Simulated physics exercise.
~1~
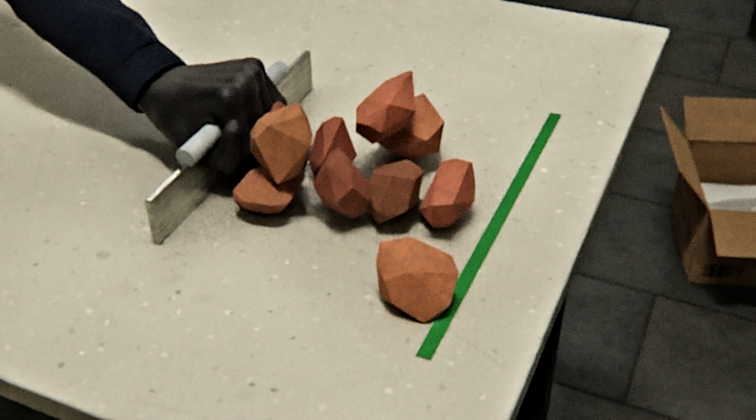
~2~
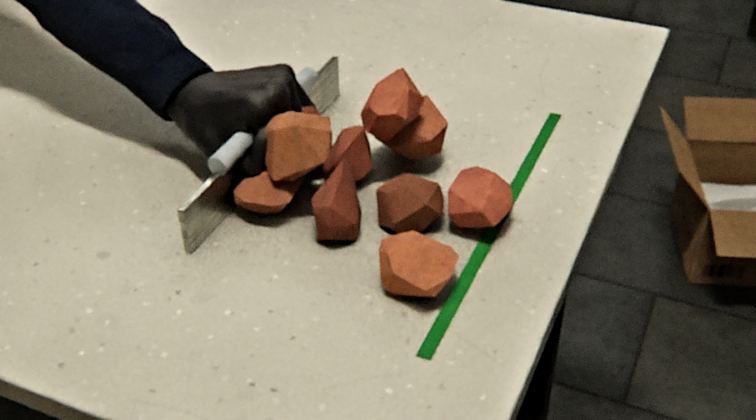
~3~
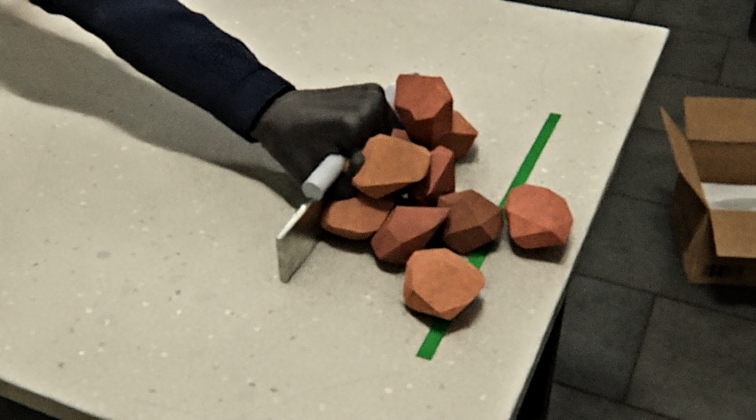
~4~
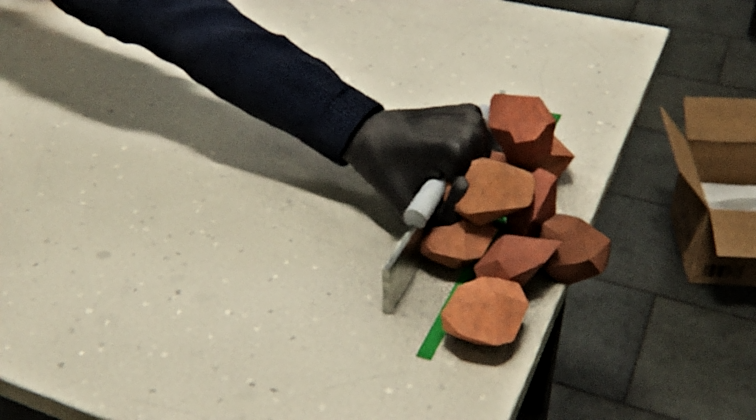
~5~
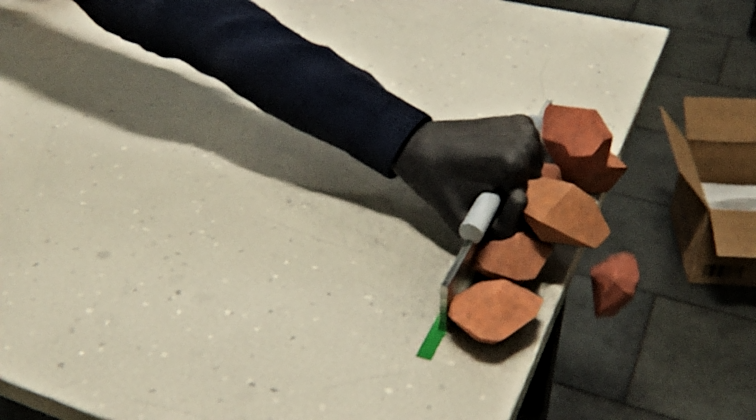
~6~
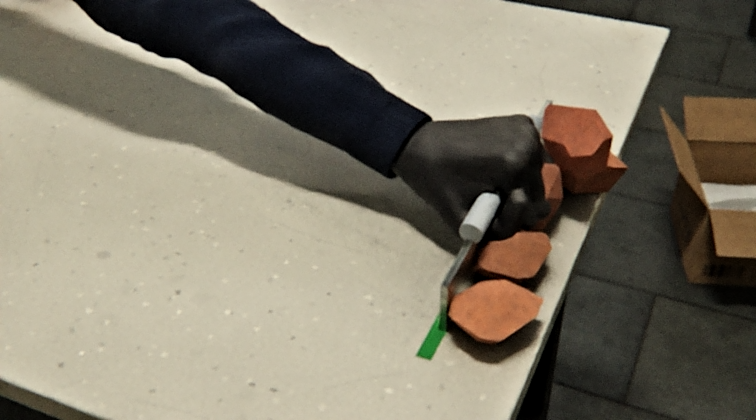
A gloved hand pushed a scraper to the right across a pale table, shoving a heap of reddish-orange lumps over a green tape strip until some dropped off the edge, then stopped at the tape with several lumps still along the table's edge.
